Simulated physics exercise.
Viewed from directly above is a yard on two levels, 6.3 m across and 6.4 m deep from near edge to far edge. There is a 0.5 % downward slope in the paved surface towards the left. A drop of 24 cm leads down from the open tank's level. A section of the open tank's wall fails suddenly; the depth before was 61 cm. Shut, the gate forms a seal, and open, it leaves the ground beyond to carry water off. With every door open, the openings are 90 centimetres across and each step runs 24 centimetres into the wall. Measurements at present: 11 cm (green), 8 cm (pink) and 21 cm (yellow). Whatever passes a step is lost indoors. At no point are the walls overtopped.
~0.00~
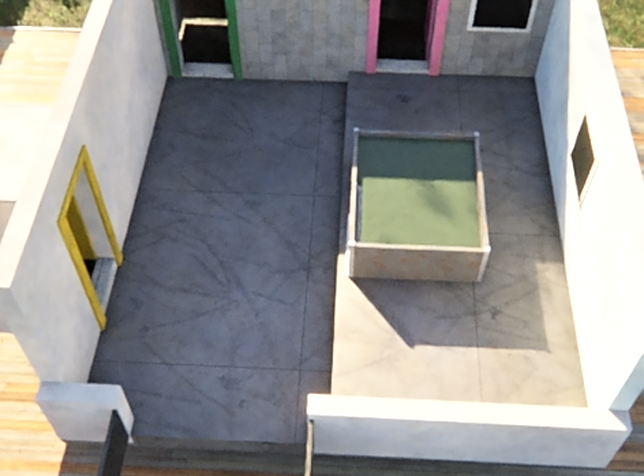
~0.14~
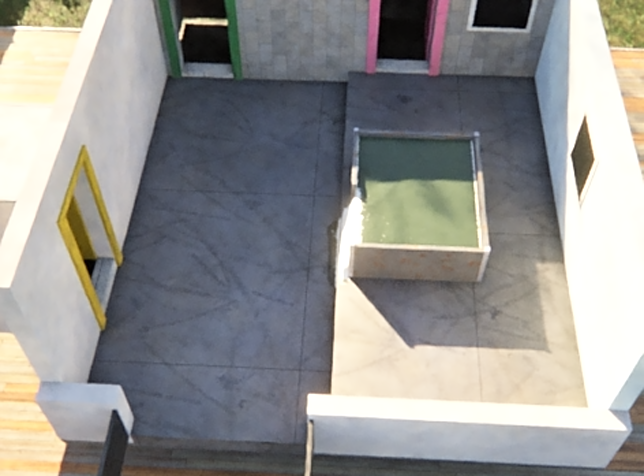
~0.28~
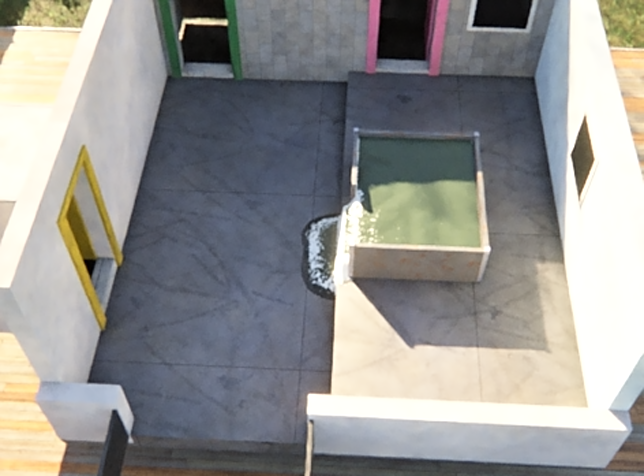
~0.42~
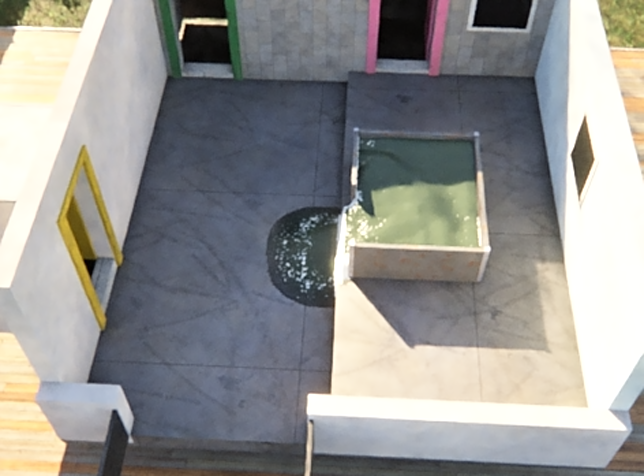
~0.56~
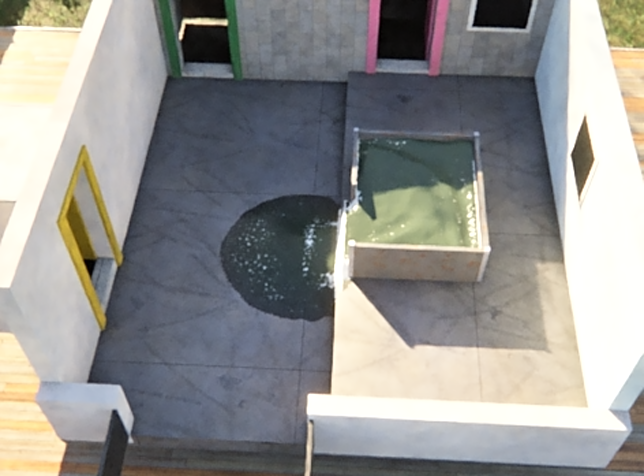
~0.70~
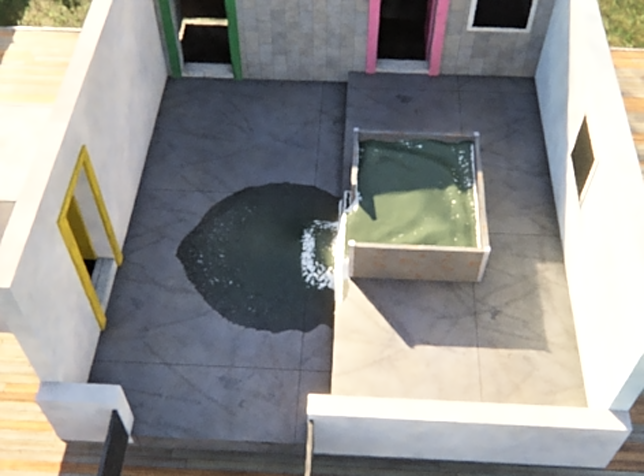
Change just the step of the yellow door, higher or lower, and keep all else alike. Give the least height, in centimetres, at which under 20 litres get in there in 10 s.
22 cm.
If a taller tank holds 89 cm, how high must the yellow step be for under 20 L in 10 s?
It would take a step of about 33 cm.
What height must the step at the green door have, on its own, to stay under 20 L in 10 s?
Green door - some 11.5 centimetres.
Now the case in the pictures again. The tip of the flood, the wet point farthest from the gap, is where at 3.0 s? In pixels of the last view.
Pixel close to (167, 79).
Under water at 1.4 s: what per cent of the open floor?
Roughly 30 percent of the floor.
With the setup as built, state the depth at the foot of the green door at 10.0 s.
9.5 cm.
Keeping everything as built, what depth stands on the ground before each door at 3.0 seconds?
Depths in cm: Green 10, pink 0, yellow 22.
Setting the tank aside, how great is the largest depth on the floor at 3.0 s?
About 29 cm.
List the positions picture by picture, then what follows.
In the first frame, the open tank at (417, 191) is whole and still, 61 cm deep; the yellow door at (94, 249) is dry.
In the second frame, water pours out at (354, 233) and has run 0.3 m, to (334, 245); about 14 cm deep outside, 61 cm at the back.
In the third frame, the gap is at (354, 235), the front 0.6 m out at (308, 271); the back of the open tank holds 61 cm.
In the fourth frame, water pours out at (354, 236) and has run 1.2 m, to (272, 246); about 11 cm deep outside, 60 cm at the back.
In the fifth frame, the gap is at (354, 236), the front 1.8 m out at (226, 251); the back of the open tank holds 55 cm.
In the sixth frame, the front is at (184, 252), 2.4 m from the gap at (354, 236); 4.4 m2 of floor is wet, 51 cm left at the back; 1.2 m in a straight line remain to the yellow door at (94, 249).
After 1.4 s water covers 30 % of the floor, deepest (34 cm) near (346, 252); 26 cm at the yellow door, 0 litres in over its 21 cm step.
After 3.0 s water covers 35 % of the floor, deepest (29 cm) near (80, 414); 22 cm at the yellow door, 24 litres in over its 21 cm step.
After 10.0 s water covers 55 % of the floor, deepest (11 cm) near (83, 401); 11 cm at the yellow door, 27 litres in over its 21 cm step.
At the yellow door as built, the water arrived by 1.1 s and peaked near 30 cm at 2.2 s.
Run again over the same 10 s with other heights there, 30 litres in over 20.5 cm, 2 litres over 27.5 cm. The limit of 20 litres is kept from about 22 cm up.
